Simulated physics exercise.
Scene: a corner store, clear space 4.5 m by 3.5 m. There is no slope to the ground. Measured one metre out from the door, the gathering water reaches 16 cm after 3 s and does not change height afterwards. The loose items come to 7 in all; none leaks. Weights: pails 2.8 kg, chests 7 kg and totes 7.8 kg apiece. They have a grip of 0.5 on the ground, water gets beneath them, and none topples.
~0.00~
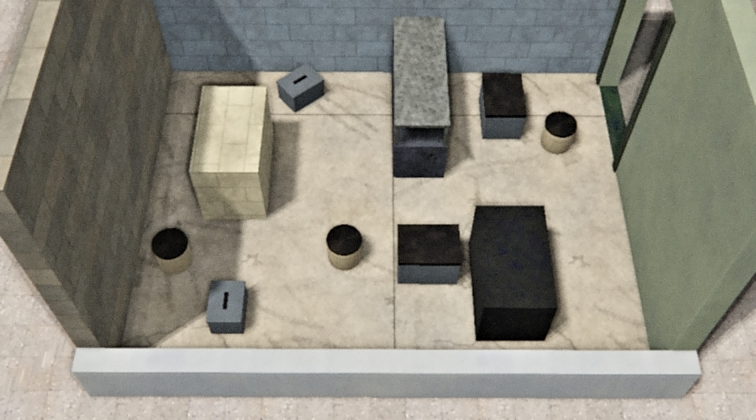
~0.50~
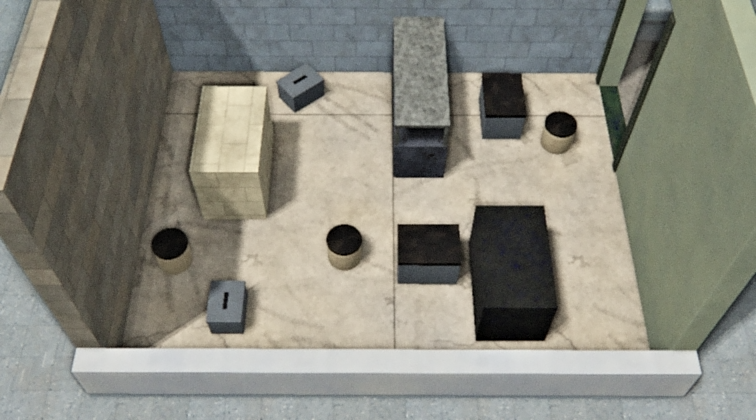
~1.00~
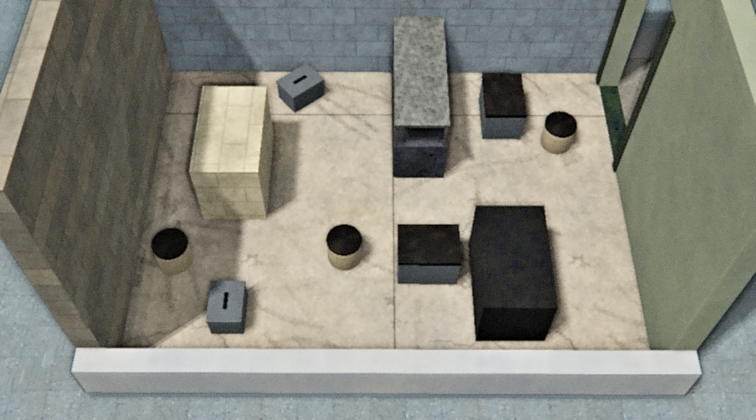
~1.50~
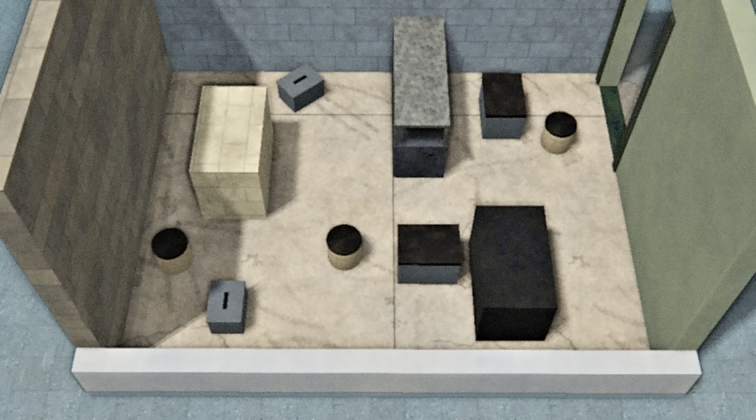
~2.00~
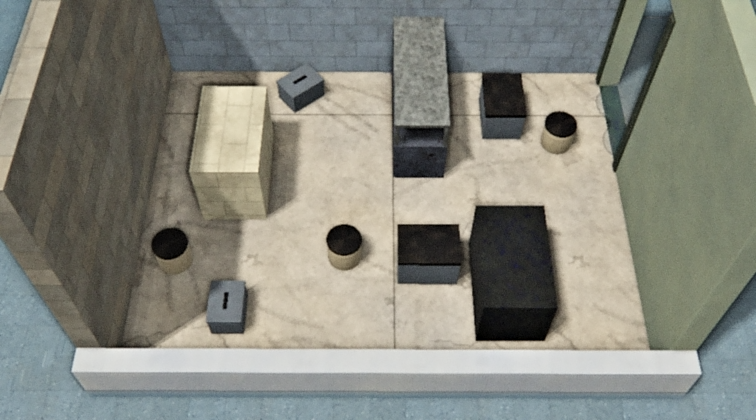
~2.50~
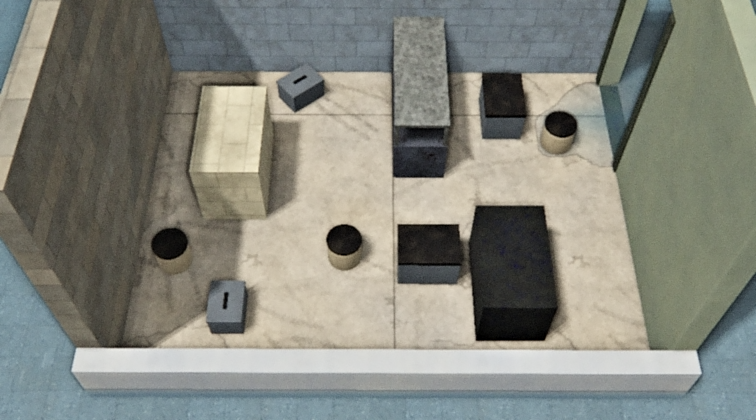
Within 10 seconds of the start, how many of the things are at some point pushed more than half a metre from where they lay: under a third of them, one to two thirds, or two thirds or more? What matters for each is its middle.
Most likely a middling share gets moved that far.
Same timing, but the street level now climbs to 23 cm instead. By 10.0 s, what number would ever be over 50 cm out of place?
Result: 6.
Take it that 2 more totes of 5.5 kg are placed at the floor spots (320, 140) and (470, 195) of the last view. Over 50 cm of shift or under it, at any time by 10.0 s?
Taking them in order, the first is below the threshold and the second is above the threshold.
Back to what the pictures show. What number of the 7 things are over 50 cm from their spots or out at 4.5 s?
I make it 1.
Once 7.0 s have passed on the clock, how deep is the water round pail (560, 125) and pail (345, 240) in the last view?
2 and 2 cm.
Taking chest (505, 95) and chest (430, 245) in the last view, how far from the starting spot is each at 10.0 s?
The first is 300 cm from its start, the second 80 cm.
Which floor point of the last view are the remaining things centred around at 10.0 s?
Near (258, 248).
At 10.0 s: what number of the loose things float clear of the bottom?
It comes to 4 of them.
After 3.5 s 1 of 7 are over 50 cm from their spots; 0 afloat.
After 4.5 s 1 of 7 are over 50 cm from their spots; 1 afloat.
After 7.0 s 3 of 7 are over 50 cm from their spots; 0 afloat.
After 10.0 s 4 of 7 are over 50 cm from their spots, and 4 have been at some point; 4 afloat.
